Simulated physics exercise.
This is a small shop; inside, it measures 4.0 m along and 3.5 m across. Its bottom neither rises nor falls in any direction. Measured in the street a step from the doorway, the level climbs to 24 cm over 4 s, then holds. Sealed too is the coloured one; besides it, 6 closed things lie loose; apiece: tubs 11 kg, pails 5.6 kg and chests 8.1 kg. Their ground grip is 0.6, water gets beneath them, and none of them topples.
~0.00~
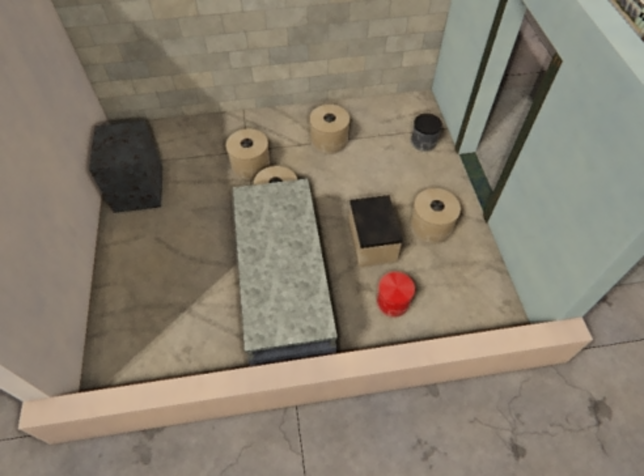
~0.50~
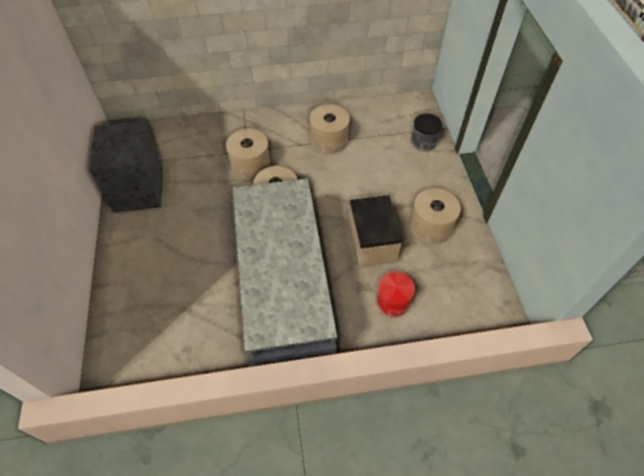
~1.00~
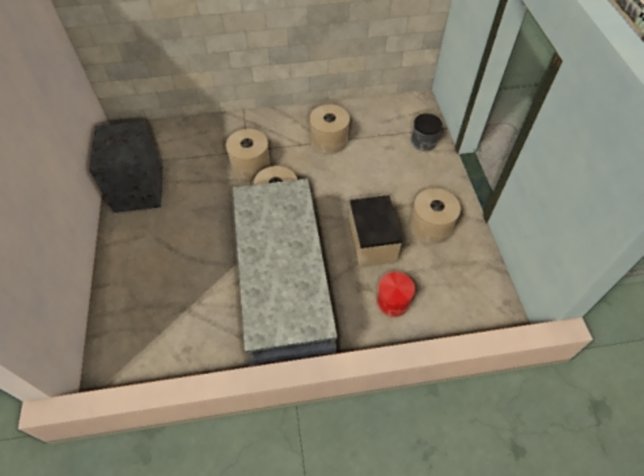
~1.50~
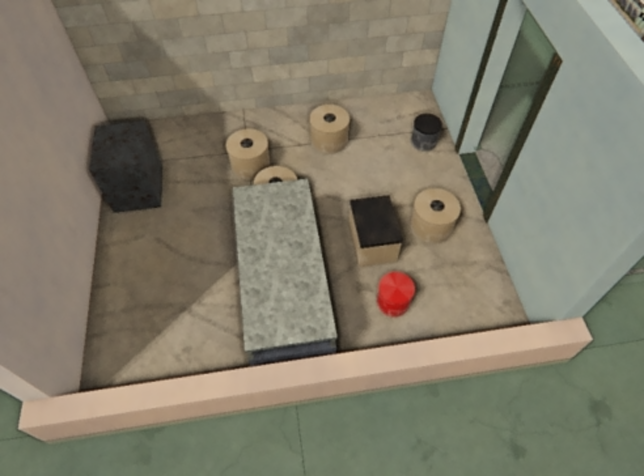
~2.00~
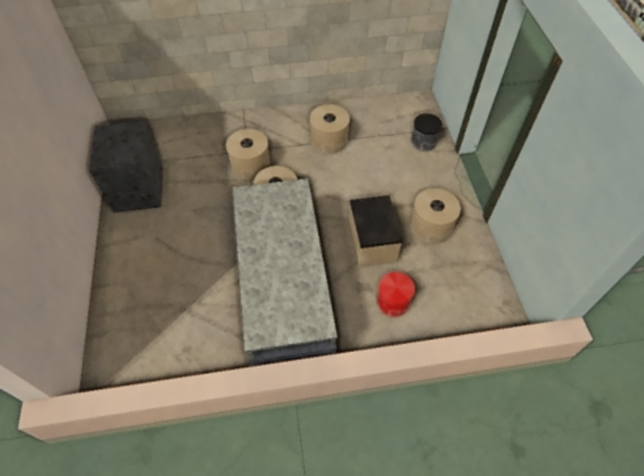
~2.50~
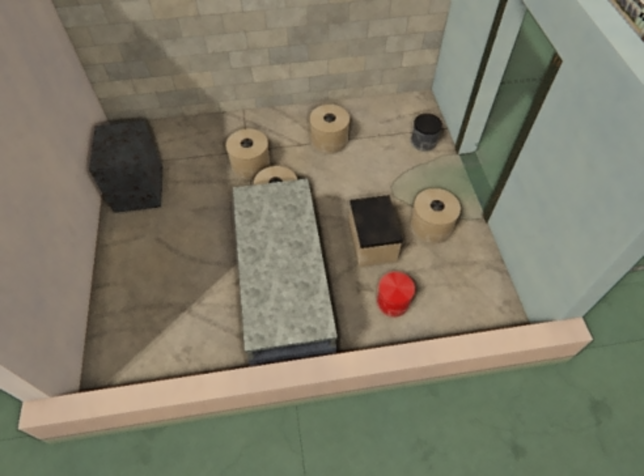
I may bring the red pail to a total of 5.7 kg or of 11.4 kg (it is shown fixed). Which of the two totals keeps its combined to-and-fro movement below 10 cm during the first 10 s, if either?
My guess is only the heavier amount suffices.
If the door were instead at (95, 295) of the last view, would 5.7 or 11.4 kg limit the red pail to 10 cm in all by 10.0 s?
Result: Lighter option suffices.
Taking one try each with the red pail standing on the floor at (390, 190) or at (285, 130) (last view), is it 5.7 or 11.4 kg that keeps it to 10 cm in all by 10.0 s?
In that order: No load works; just the heavier works.
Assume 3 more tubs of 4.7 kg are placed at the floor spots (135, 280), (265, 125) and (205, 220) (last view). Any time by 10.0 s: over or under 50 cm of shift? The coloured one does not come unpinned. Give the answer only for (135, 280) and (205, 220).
The first comes out above the threshold, the second above the threshold.
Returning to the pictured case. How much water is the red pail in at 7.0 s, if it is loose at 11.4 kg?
About 6 cm.
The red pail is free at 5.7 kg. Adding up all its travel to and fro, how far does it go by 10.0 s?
Close to 120 centimetres all told.
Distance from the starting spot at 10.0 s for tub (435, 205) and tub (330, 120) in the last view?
Respectively 60 and 60 cm.
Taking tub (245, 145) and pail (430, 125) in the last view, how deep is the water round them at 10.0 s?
First roughly 12 cm, second roughly 6 cm.
After 3.5 s the red pail would be 0 cm from its start with 5.7 kg and 0 cm from its start with 11.4 kg; 0 cm of water round it then.
After 4.5 s the red pail would be 0 cm from its start with 5.7 kg and 0 cm from its start with 11.4 kg; 0 cm of water round it then.
After 7.0 s the red pail would be 2 cm from its start with 5.7 kg and 0 cm from its start with 11.4 kg; 6 cm of water round it then.
After 10.0 s the red pail would be 75 cm from its start with 5.7 kg and 0 cm from its start with 11.4 kg; 7 cm of water round it then.
